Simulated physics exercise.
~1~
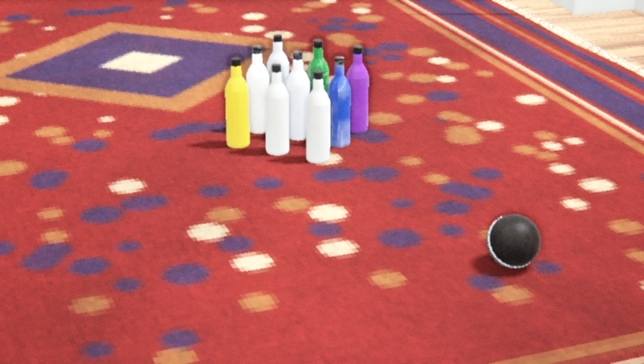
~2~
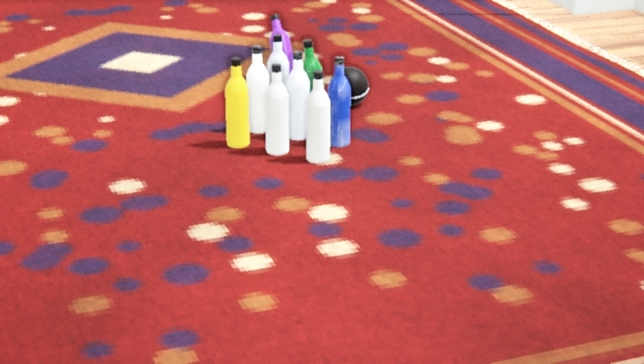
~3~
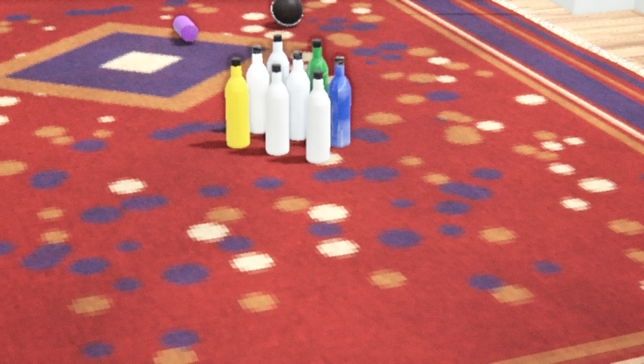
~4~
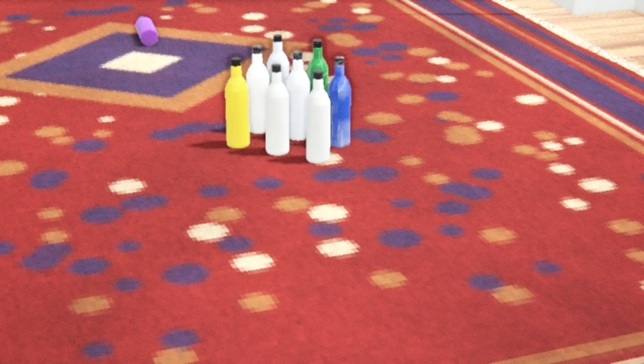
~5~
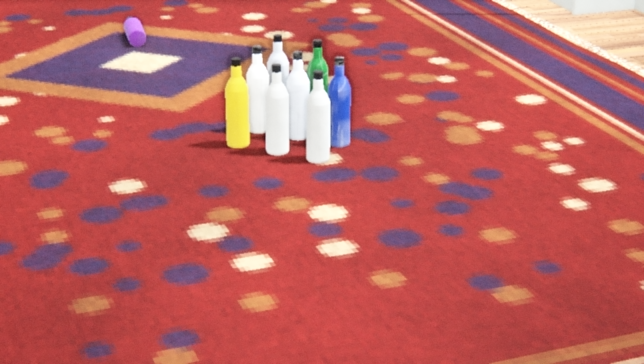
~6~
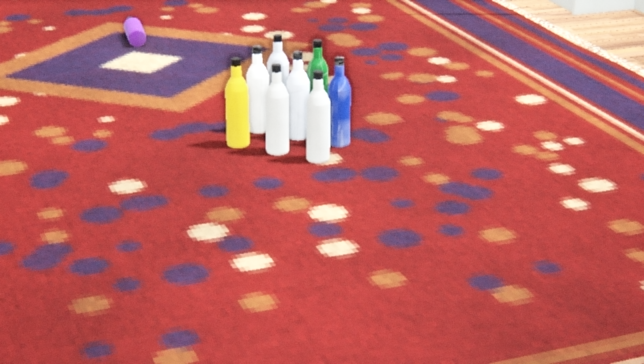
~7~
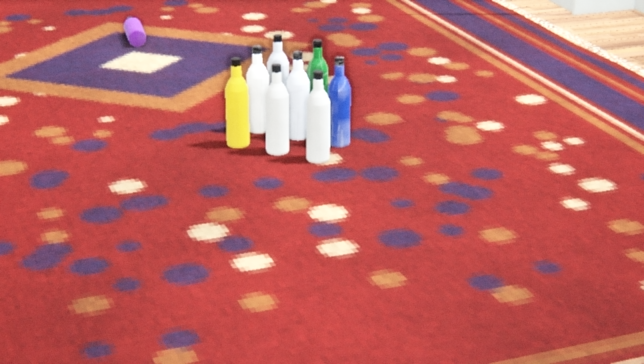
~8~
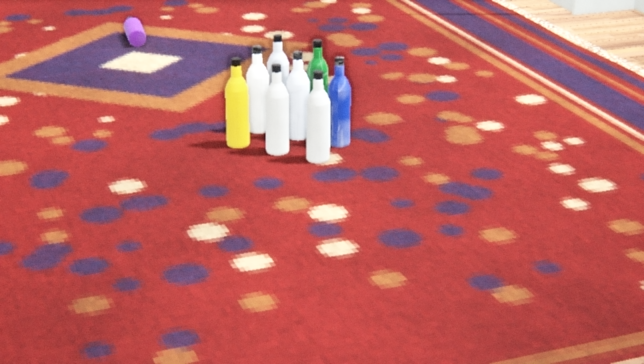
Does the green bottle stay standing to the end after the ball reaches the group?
Yes, the green bottle stays upright in its place among the other standing bottles. Only the purple one ends up lying on the carpet.
The clip opens on a patterned red carpet, where a tight cluster of capped bottles stands while a black ball approaches from the lower right. The ball travels up and to the left, reaching the right side of the group and knocking the purple bottle away. The purple bottle tips over and travels left behind the others, as the ball carries on toward the top edge and leaves the view. The toppled bottle slides a little farther across the carpet's blue diamond pattern, then comes to rest on its side. The yellow, white, green and blue bottles are all still standing.
